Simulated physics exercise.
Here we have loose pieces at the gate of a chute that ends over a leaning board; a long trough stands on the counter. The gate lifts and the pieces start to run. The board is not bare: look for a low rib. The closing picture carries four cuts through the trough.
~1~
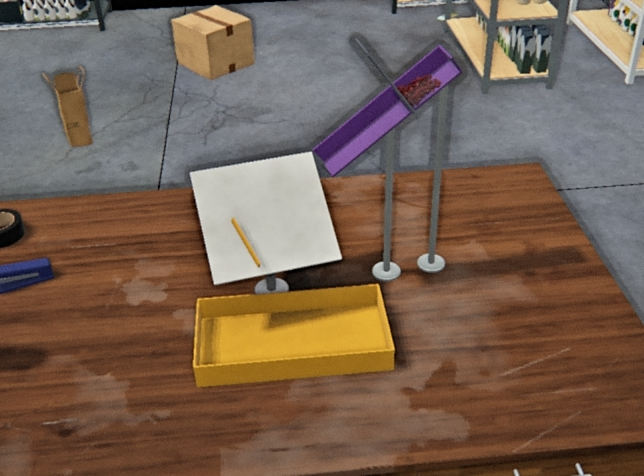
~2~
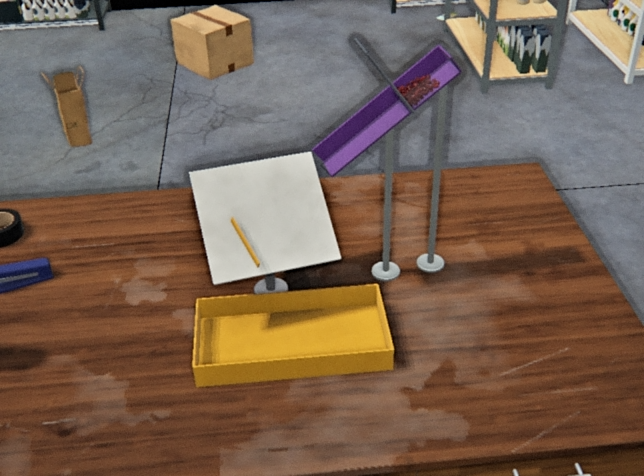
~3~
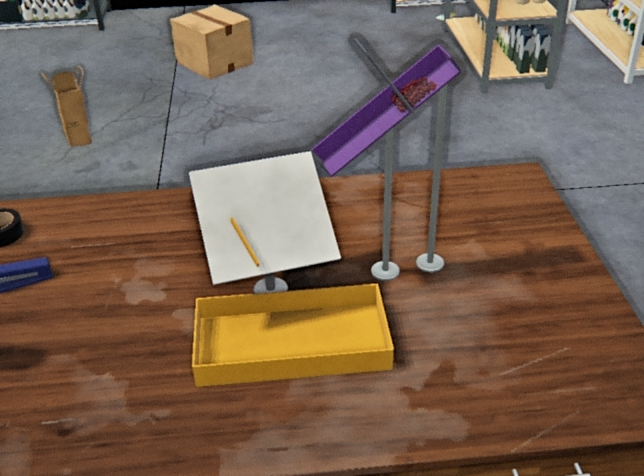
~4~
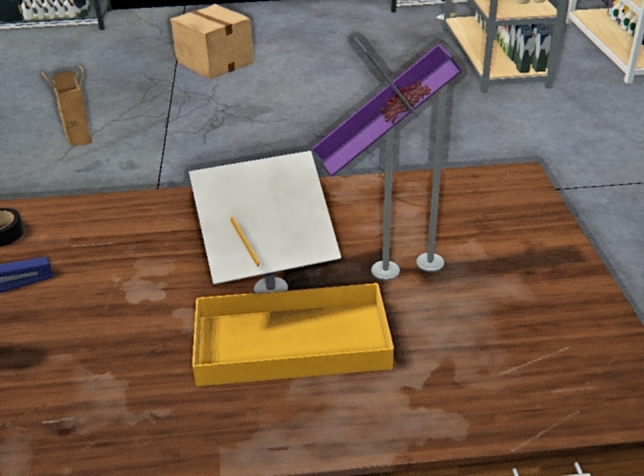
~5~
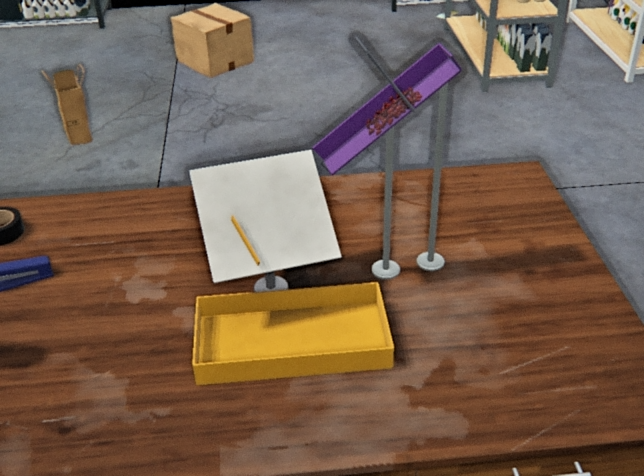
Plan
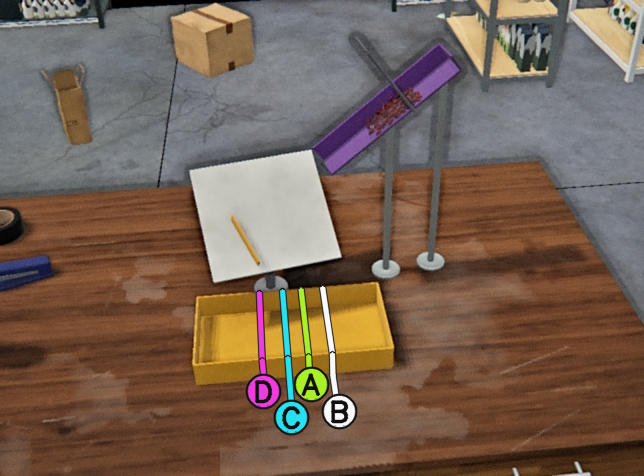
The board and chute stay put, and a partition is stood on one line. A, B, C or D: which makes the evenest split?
Go for C.
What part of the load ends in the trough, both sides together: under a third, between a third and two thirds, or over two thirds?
It is over two thirds.
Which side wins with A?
More lands on the left.
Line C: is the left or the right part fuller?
The left side.
On the marked copy, line A crosses the front rim at (308, 355); line B crosses the front rim at (332, 353); line C crosses the front rim at (287, 357); line D crosses the front rim at (262, 359).
With A, of what is caught, almost all on the left of the divider, about a tenth on the right.
With B, of what is caught, almost all on the left of the divider, just a few on the right.
With C, of what is caught, roughly two thirds on the left of the divider, roughly a third on the right.
With D, of what is caught, about a tenth on the left of the divider, almost all on the right.
